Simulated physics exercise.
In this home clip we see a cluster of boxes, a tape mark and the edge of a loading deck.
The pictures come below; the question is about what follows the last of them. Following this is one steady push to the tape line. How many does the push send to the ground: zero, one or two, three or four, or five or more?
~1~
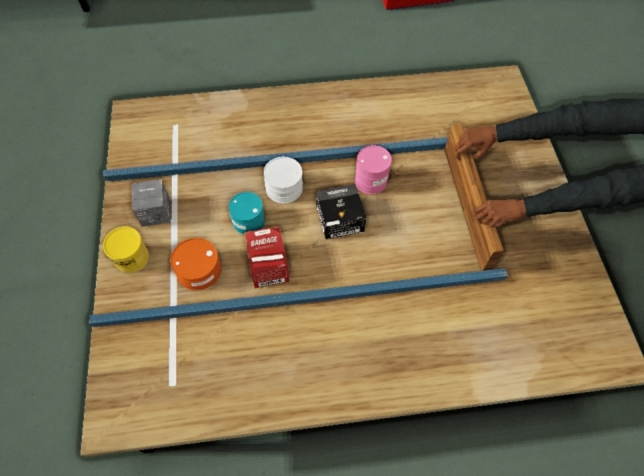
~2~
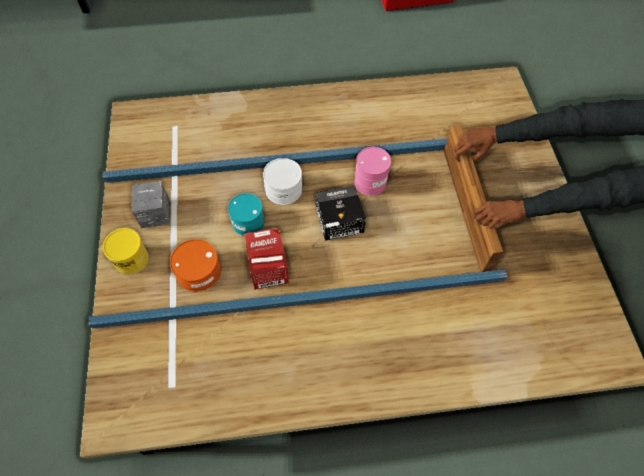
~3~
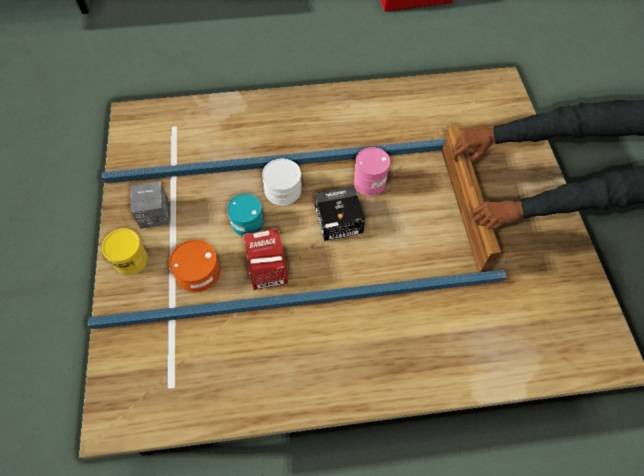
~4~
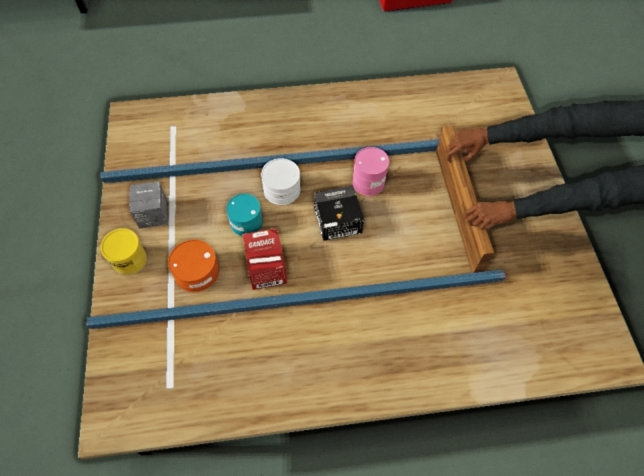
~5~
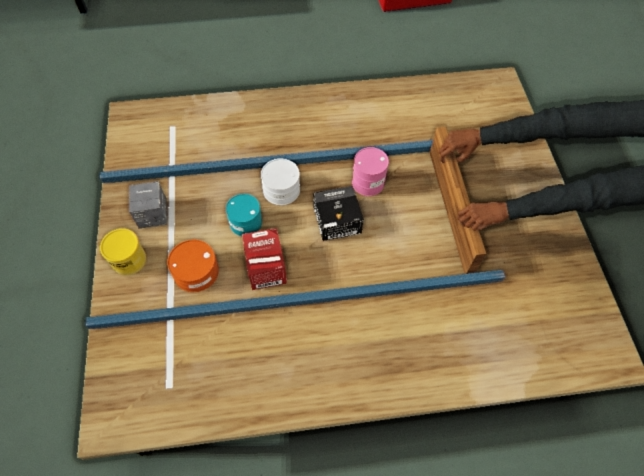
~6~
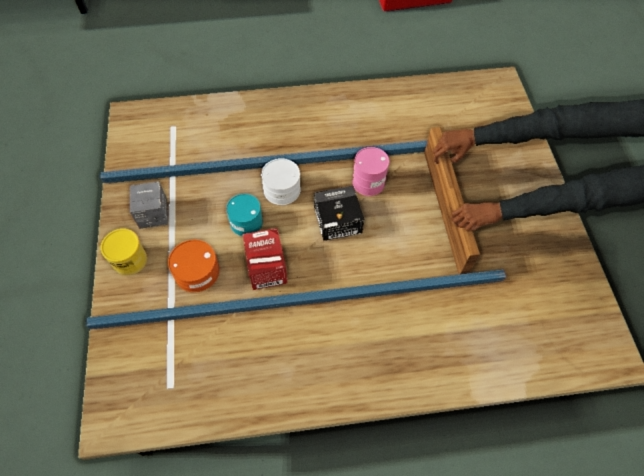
So the tally of ones that come down is one, perhaps two, really.
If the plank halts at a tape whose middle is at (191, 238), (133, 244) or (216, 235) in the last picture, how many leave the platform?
Going through each try, you'd get 0, 5 and 0.
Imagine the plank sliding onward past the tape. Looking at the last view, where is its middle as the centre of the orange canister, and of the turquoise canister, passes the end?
Roughly (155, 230); roughly (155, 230).
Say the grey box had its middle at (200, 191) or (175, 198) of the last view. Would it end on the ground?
In order, it drops down; drops down.
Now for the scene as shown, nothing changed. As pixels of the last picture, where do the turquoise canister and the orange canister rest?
About (110, 231), and the other about (109, 278).
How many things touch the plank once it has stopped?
3.
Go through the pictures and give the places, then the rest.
In the first picture, yellow pail (127, 251); grey box (152, 203); orange canister (196, 264); plank (471, 195); tape (174, 238).
In the second picture, grey box (151, 205); black box (340, 213).
In the third picture, orange canister (195, 266); pink canister (371, 172).
In the fourth picture, yellow pail (125, 253); red box (265, 259).
In the fifth picture, grey box (149, 205); plank (455, 198).
In the sixth picture, yellow pail (125, 253); grey box (149, 205); orange canister (194, 266); plank (449, 199); tape (172, 240).
Soon after, none off yet; yellow pail at rest near (125, 253); grey box at rest near (149, 205); orange canister at rest near (194, 266).
Then, none off yet; yellow pail at rest near (125, 253); grey box moved a little near (135, 205); orange canister moved about its own width near (166, 269).
By the end, the number that fall off is one or two; fallen, grey box and yellow pail.
